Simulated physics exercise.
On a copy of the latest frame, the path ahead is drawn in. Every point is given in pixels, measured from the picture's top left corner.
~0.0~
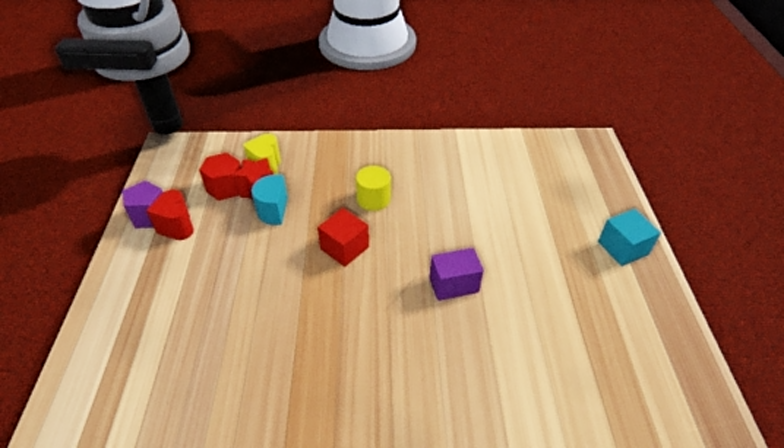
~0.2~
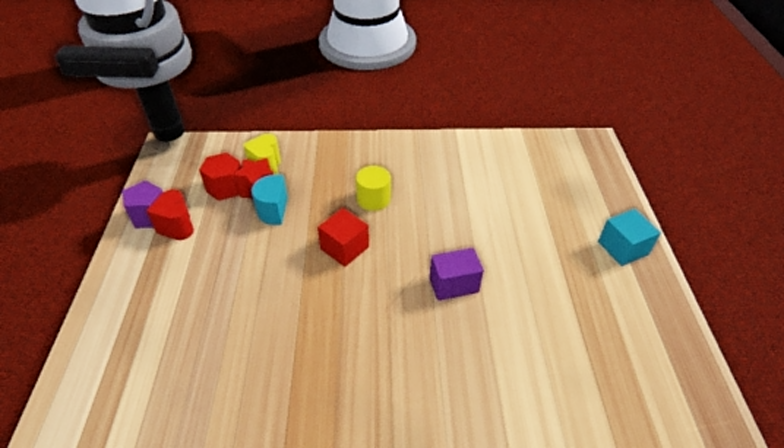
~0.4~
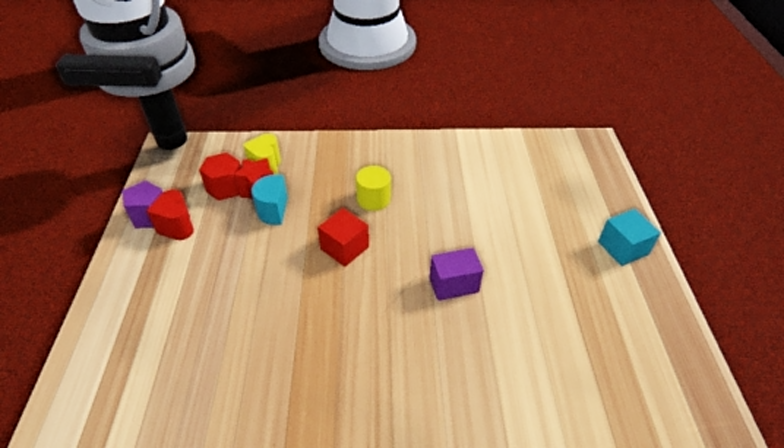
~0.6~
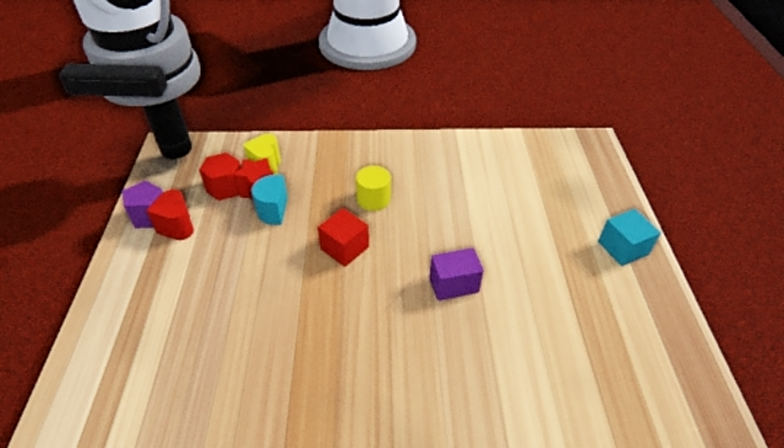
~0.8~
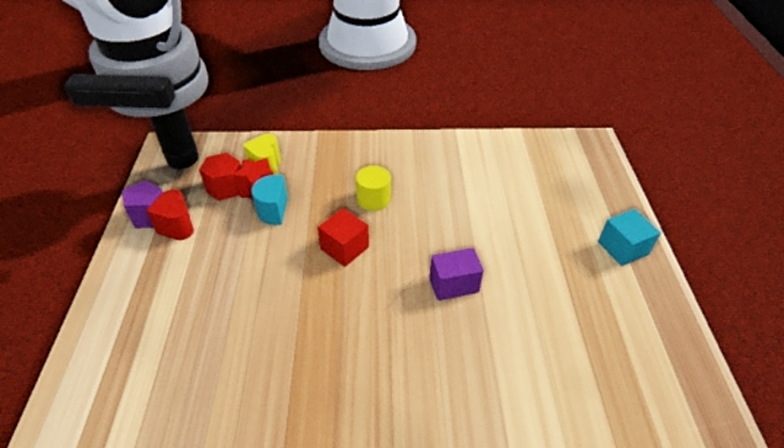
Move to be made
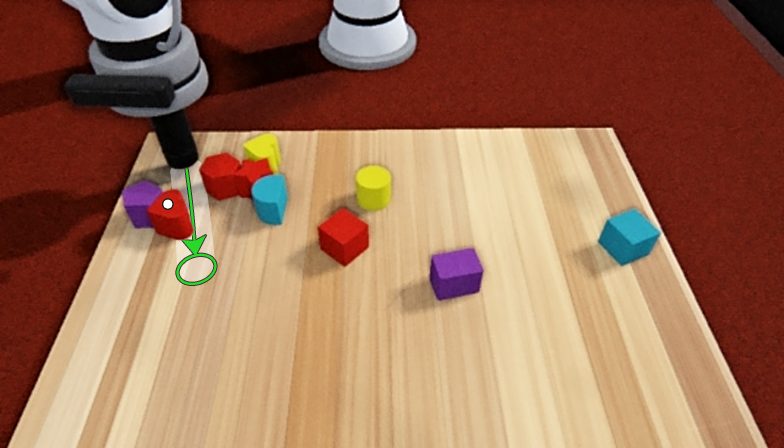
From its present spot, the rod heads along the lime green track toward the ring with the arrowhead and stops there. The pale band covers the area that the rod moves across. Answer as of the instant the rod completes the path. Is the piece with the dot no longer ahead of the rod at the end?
Going by the path, yes.
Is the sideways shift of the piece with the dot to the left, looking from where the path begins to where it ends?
No
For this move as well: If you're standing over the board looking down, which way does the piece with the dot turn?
Viewed from above: Clockwise.
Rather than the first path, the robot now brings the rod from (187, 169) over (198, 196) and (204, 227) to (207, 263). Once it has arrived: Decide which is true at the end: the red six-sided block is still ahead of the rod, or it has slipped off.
At the end of the path, the rod has already lost the red six-sided block, which lies beside or behind it.
The line goes in a line from (187, 169) to (197, 269); the dot is on the red heart.
What follows on the original path. One third of the way, rod at (187, 190); nothing pushed yet.
Two thirds of the way, rod at (190, 223); red heart at (154, 235), turned 45° clockwise.
At the end, rod at (193, 260); red heart at (145, 253), turned 120° clockwise; red six-sided block unmoved.
